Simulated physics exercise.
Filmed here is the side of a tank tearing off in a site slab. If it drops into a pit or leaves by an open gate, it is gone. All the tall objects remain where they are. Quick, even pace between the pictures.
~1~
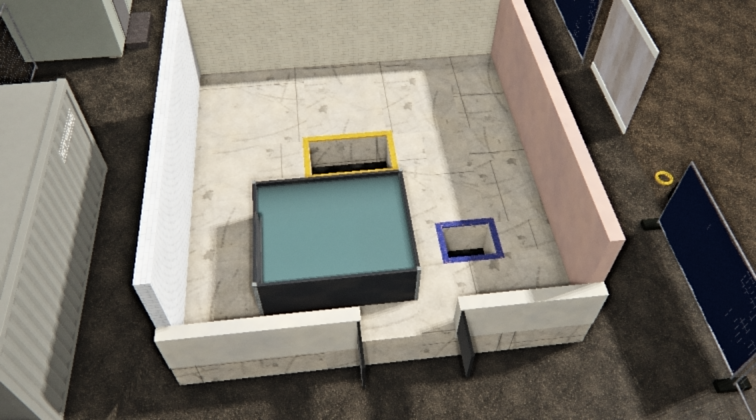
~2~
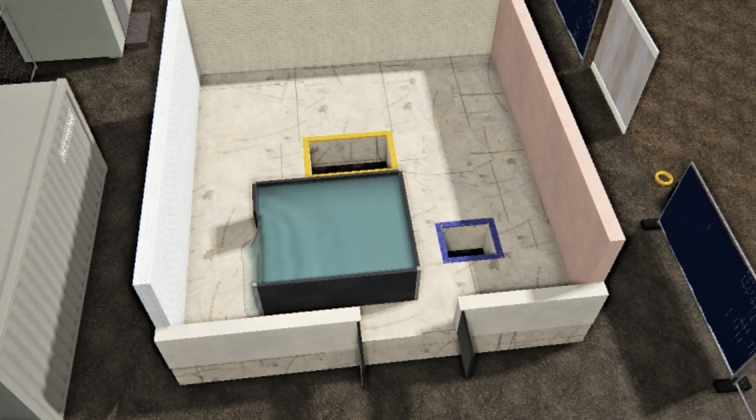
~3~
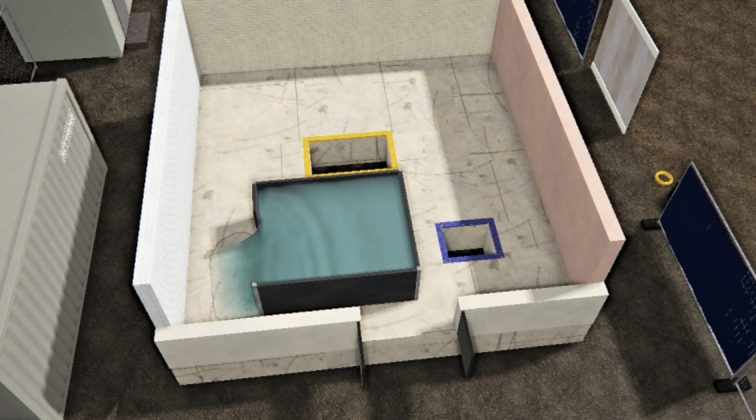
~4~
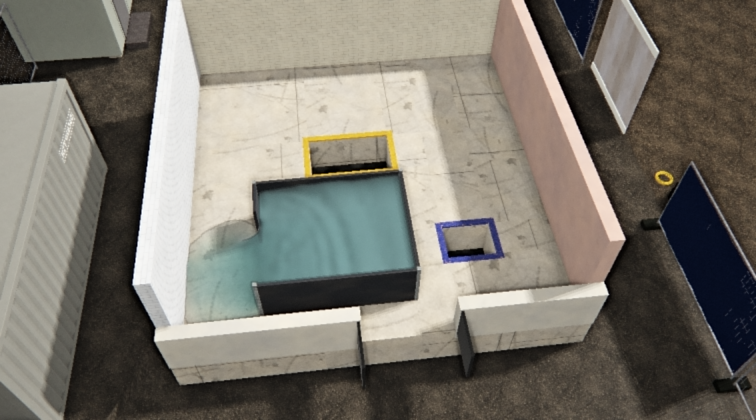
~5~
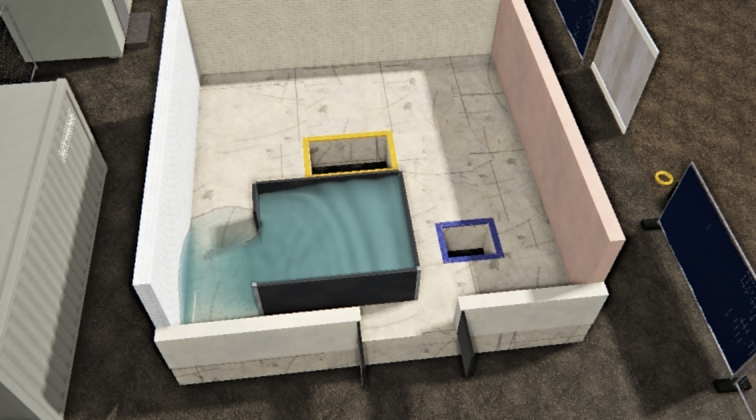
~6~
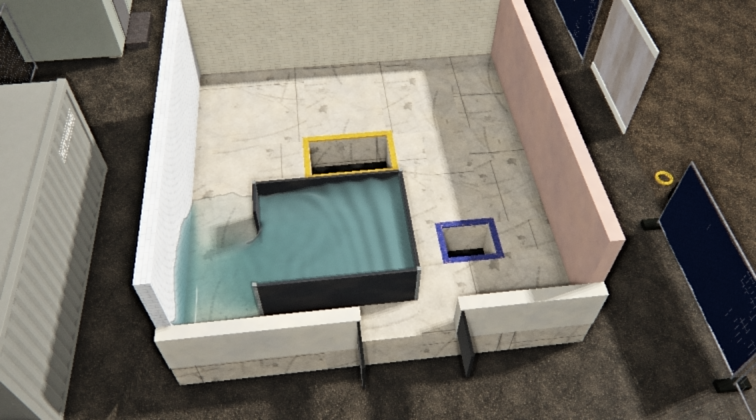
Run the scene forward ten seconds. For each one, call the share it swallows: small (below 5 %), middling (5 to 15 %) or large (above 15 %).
Calls: Gate - middling; blue pit - small; yellow pit - middling.
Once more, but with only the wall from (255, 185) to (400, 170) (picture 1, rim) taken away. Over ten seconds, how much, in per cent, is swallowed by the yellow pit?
About 60 percent ends up in the yellow pit, by my reckoning.
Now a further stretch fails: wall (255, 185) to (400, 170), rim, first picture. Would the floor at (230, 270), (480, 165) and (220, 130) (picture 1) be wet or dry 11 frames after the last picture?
Point 1: Unwetted; point 2: Unwetted; point 3: Inundated.
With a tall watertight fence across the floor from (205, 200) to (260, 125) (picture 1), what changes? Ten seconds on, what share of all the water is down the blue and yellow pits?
The blue pit gets 2 per cent and the yellow pit gets 20 per cent.
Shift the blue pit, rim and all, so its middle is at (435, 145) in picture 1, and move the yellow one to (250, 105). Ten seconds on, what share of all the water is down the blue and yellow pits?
Per cent by pit - blue: 4 / yellow: 35.
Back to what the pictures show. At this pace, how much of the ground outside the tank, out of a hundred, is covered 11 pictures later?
Roughly 35 percent, I reckon.
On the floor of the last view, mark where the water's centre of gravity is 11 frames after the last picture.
Roughly (283, 258) in the last picture.
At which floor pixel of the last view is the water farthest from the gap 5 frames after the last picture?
Somewhere near (198, 130).
A moment on, water covers 15 % of the floor; the gate 0 %, the blue pit 0 %, the yellow pit 0 %.
Next, water covers 35 % of the floor; the gate 0 %, the blue pit 0 %, the yellow pit 0 %.
Then, water covers 55 % of the floor; the gate 3 %, the blue pit 0 %, the yellow pit 1 %.
Later, water covers 85 % of the floor; the gate 6 %, the blue pit 1 %, the yellow pit 3 %.
In the end, water covers 100 % of the floor; the gate 9 %, the blue pit 3 %, the yellow pit 7 %.
